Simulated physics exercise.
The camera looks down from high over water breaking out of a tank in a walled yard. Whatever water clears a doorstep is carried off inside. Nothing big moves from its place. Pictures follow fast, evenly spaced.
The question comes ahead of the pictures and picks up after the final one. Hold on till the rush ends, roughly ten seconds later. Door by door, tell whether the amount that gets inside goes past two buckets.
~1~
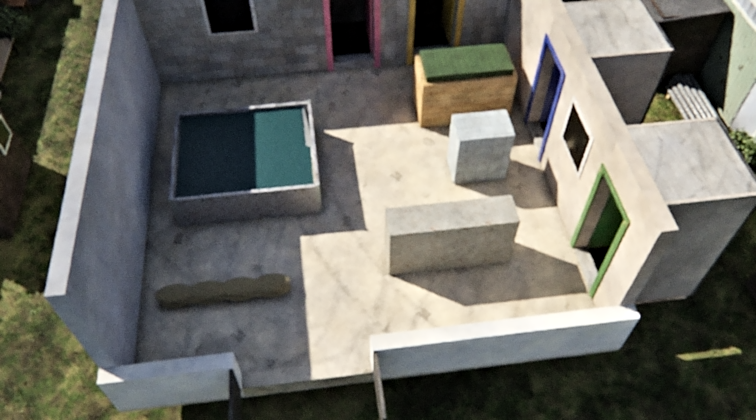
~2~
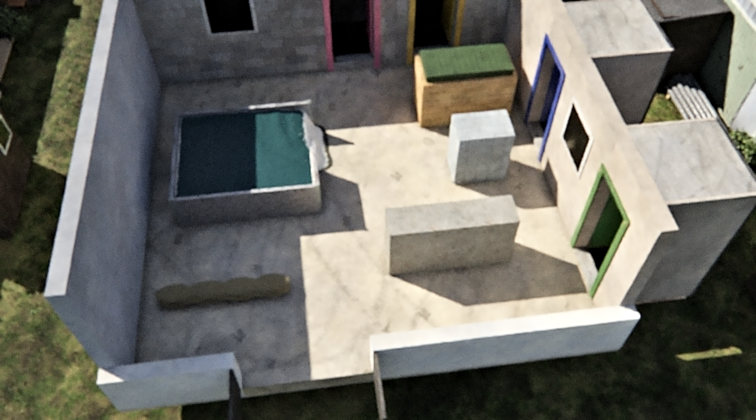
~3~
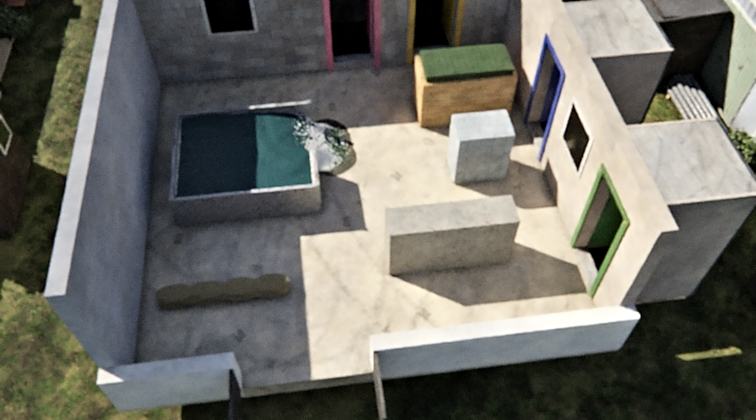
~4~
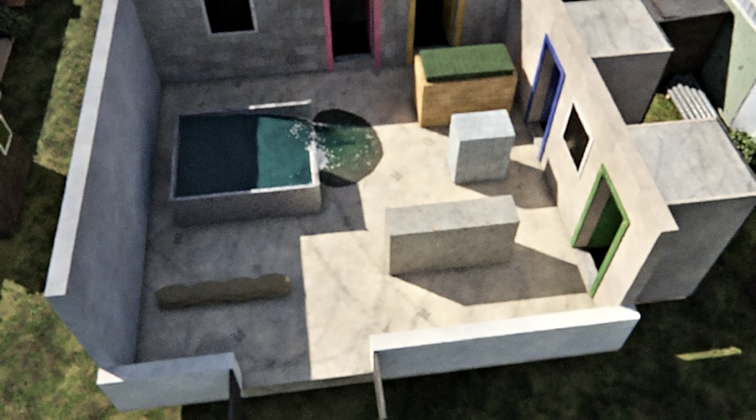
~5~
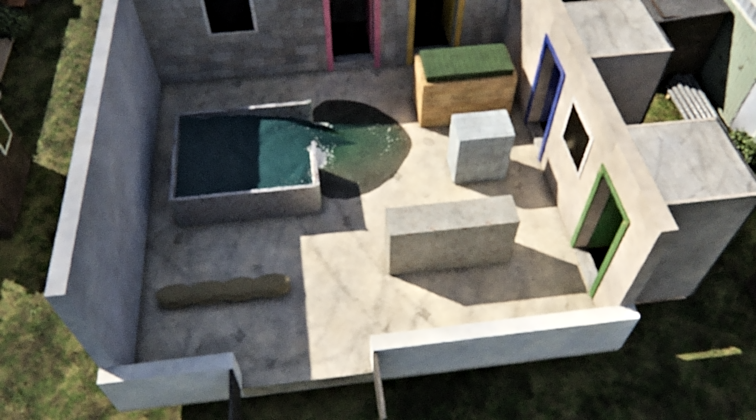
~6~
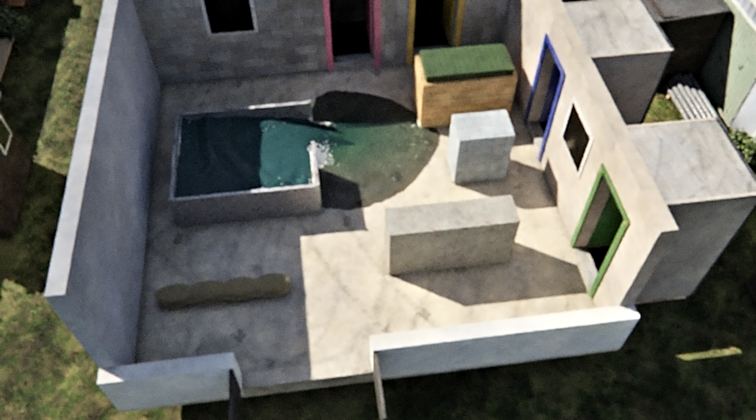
Door by door: The yellow door stays at two buckets or less, the green door goes past two buckets, the blue door goes past two buckets, the pink door stays at two buckets or less.
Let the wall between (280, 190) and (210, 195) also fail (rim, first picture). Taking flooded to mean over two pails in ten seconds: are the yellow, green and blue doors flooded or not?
Yellow door: Falls short; green door: Exceeds the limit; blue door: Falls short.
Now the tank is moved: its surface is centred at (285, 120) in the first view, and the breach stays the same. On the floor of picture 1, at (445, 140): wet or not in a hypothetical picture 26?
Submerged.
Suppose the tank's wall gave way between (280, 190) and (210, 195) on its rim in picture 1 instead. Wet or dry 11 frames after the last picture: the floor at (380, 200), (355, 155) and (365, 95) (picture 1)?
Going in your order, I'd say still bare, then still bare, then still bare.
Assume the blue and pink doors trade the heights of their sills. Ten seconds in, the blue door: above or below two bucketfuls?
Blue door: Tops it.
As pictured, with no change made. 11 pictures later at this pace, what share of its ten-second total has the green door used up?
Close to 0 out of every hundred.
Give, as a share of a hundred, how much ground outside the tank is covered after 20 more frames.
It works out to about 40 in a hundred.
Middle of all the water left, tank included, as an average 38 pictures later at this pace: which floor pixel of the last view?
Near pixel (369, 154).
A moment on, water covers 25 % of the floor; the yellow door not reached, the green door not reached, the blue door wet at the sill, nothing in, the pink door not reached.
Next, water covers 30 % of the floor; the yellow door wet at the sill, nothing in, the green door not reached, the blue door over two buckets in, the pink door wet at the sill, nothing in.
Then, water covers 40 % of the floor; the yellow door wet at the sill, nothing in, the green door under two buckets in, the blue door far over two buckets in, the pink door wet at the sill, nothing in.
Later, water covers 65 % of the floor; the yellow door wet at the sill, nothing in, the green door under two buckets in, the blue door far over two buckets in, the pink door wet at the sill, nothing in.
In the end, water covers 90 % of the floor; the yellow door wet at the sill, nothing in, the green door over two buckets in, the blue door far over two buckets in, the pink door wet at the sill, nothing in.
